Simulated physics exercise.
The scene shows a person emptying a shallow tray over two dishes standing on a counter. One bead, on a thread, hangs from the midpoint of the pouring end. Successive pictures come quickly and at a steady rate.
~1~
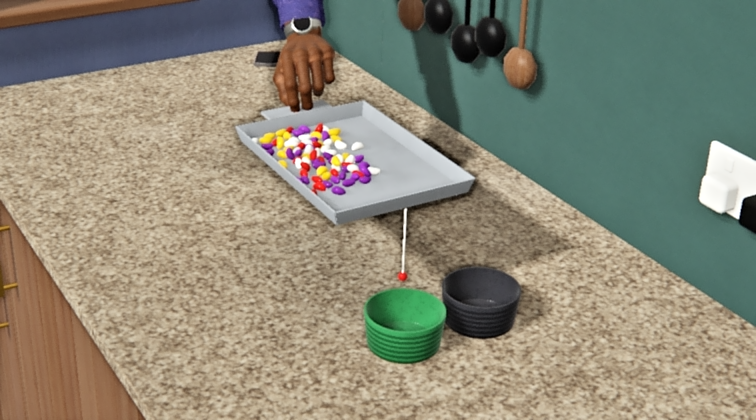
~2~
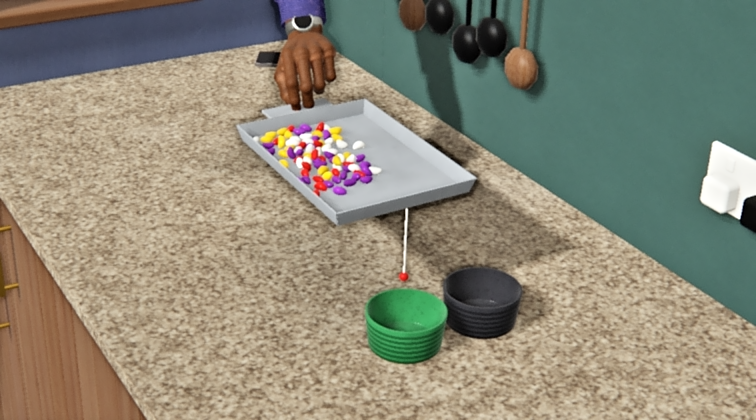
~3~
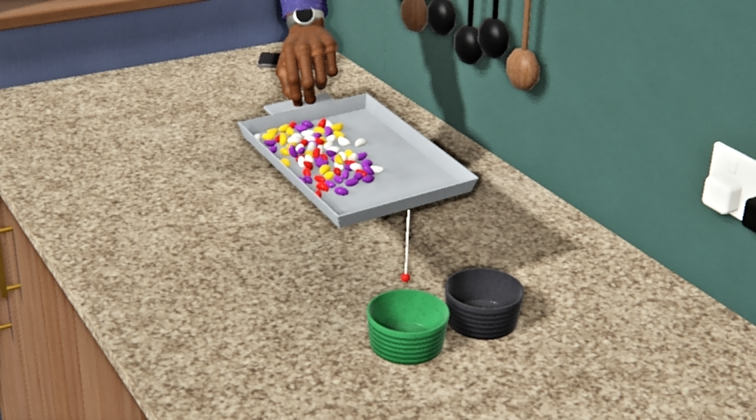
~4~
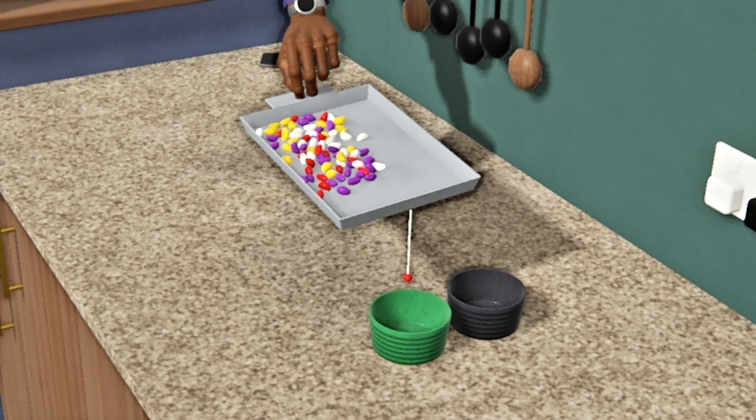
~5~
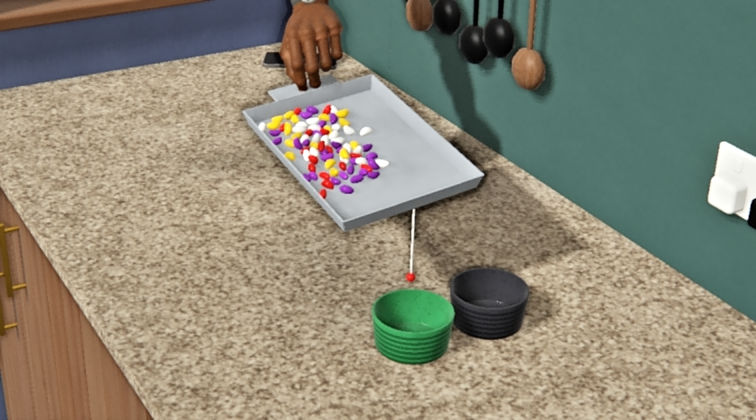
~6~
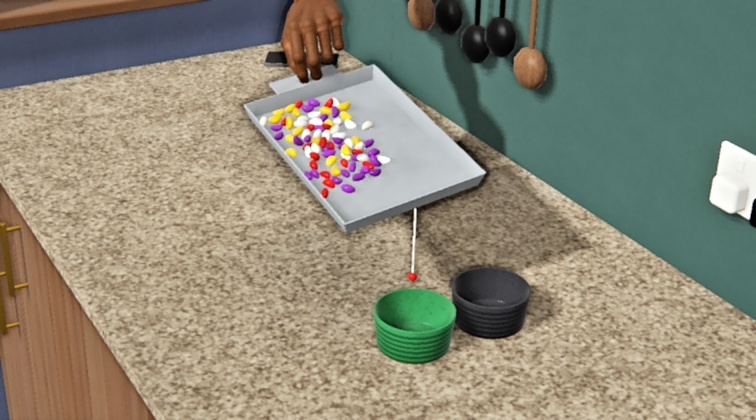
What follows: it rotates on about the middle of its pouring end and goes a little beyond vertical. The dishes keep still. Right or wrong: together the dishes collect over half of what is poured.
Wrong.
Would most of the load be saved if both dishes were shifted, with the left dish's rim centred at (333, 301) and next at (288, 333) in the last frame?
First shift, a majority share; second shift, a majority share.
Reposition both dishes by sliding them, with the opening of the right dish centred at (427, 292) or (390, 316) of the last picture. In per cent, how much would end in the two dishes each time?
Trial 1 around 100 percent, trial 2 around 40 percent.
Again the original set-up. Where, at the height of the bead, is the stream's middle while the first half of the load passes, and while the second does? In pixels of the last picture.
Points: About (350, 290), then about (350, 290).
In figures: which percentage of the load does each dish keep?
Left 20 per cent, right 0 per cent.
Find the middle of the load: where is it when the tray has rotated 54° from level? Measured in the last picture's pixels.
(342, 187).
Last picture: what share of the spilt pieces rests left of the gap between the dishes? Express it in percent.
Share to the left: Near 100 per cent.
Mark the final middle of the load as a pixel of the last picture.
Near (348, 350), more or less.
Shortly afterwards, tray tipped steeply; all but a few on the tray; only a few in the left dish.
Next, tray tipped right over; the bulk on the tray; only a few in the left dish; a little outside both; a little in the air.
Some moments later, tray tipped past a quarter turn; a little in the left dish; the bulk outside both.
In the end, tray tipped past a quarter turn; a little in the left dish; none at all in the right dish; the bulk outside both.
